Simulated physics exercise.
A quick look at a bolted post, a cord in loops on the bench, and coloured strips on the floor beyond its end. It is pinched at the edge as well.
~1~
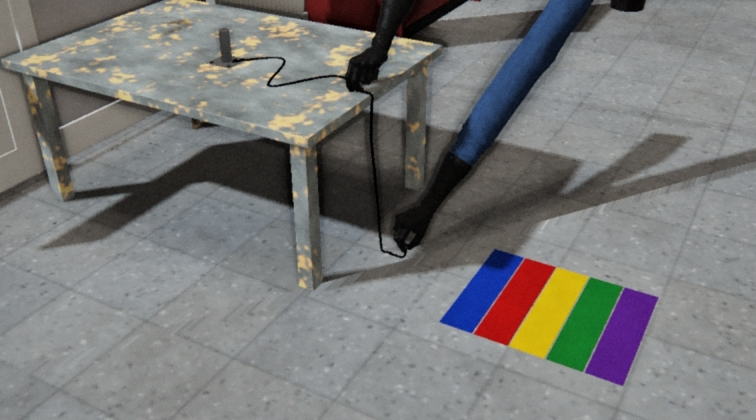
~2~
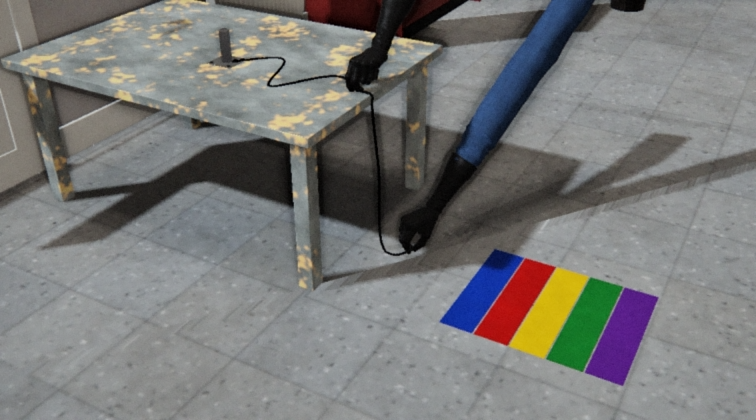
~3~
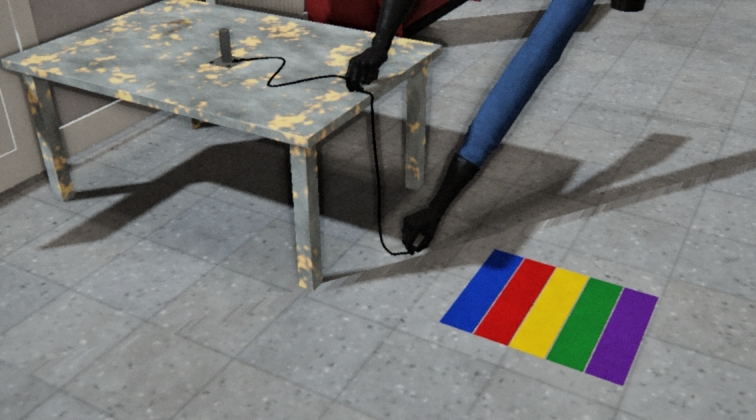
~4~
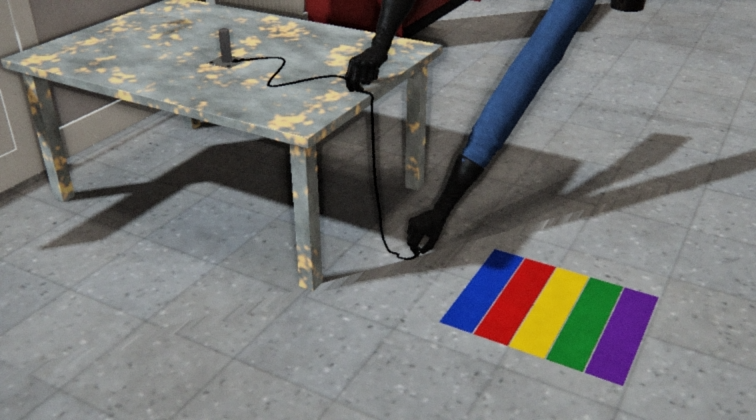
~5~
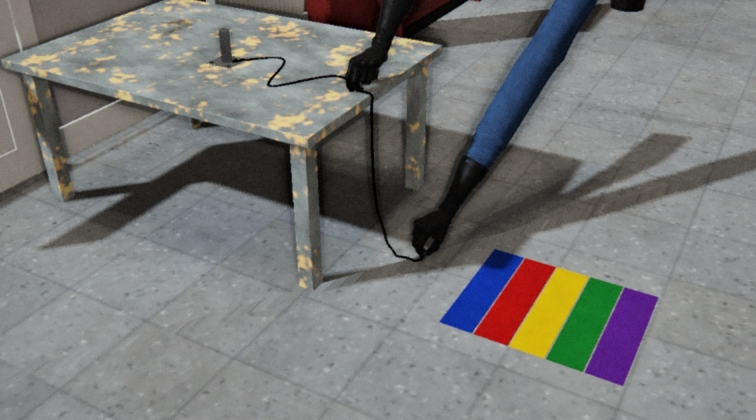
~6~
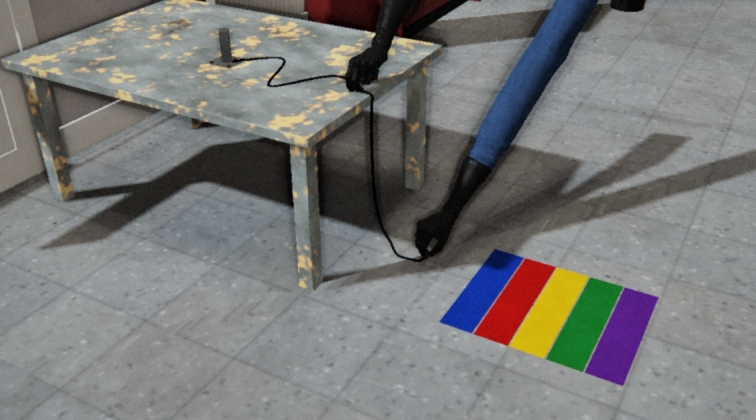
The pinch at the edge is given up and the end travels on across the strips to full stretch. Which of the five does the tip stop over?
It gets as far as the purple strip.
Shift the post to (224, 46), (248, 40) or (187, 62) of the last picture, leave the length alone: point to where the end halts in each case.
In that order: (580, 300), (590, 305) and (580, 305).
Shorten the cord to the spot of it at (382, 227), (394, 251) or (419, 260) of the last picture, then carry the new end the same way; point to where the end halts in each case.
The places are (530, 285), (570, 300) and (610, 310).
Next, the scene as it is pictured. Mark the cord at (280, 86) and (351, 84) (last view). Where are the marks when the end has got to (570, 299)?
The first at (346, 89), the second at (390, 153).
Soon after, end near (570, 299); over yellow.
Then, end near (606, 310); over green.
At full stretch, end near (629, 317); over purple. The purple one.
